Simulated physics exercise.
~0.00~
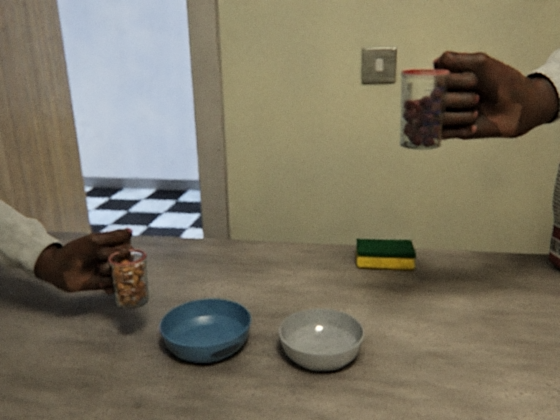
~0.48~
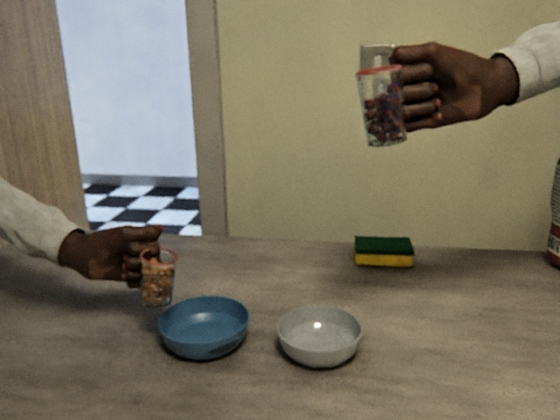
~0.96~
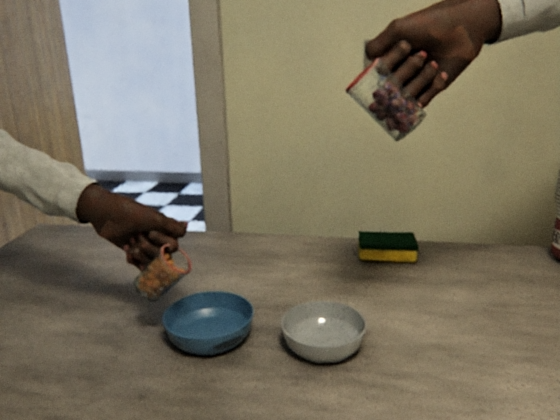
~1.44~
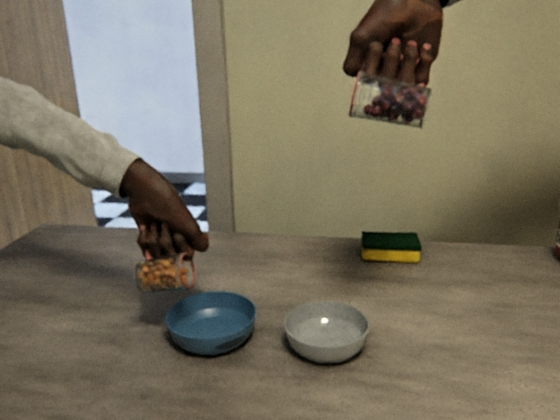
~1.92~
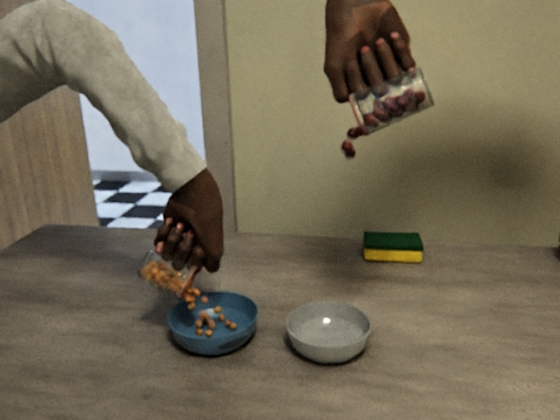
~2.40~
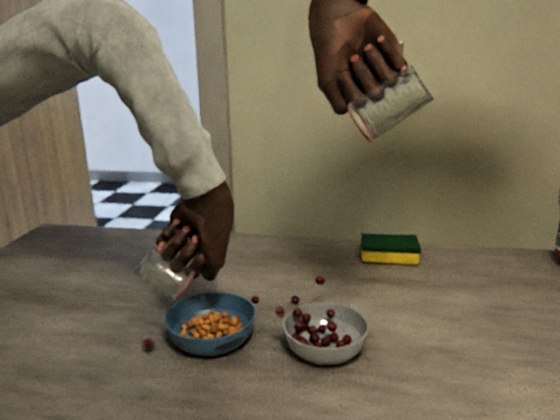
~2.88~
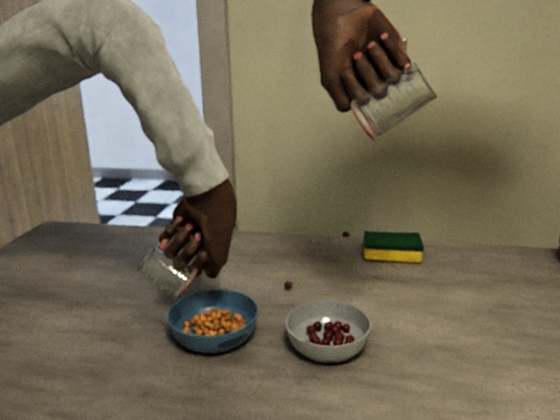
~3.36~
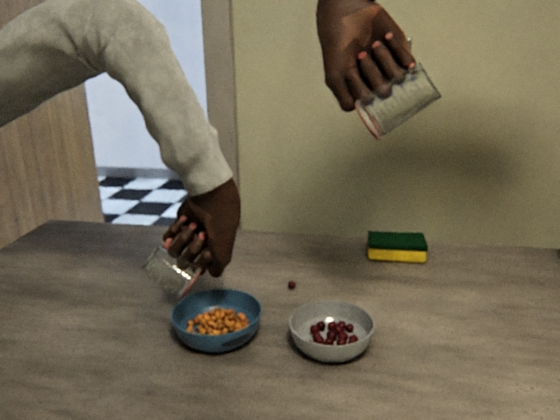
Two hands in pale sleeves hold clear cups over a grey-brown counter, seen from the front by a slightly swaying camera. The left cup, holding small orange pieces, is low near a blue bowl; the right, holding dark red ones, is much higher, above a pale grey bowl. A green and yellow sponge lies behind, before a cream wall and a doorway with a checkered floor. Both hands tip their cups over. The orange pieces drop into the blue bowl and all stay there. The red ones fall farther, several bouncing away, while most settle in the grey bowl.
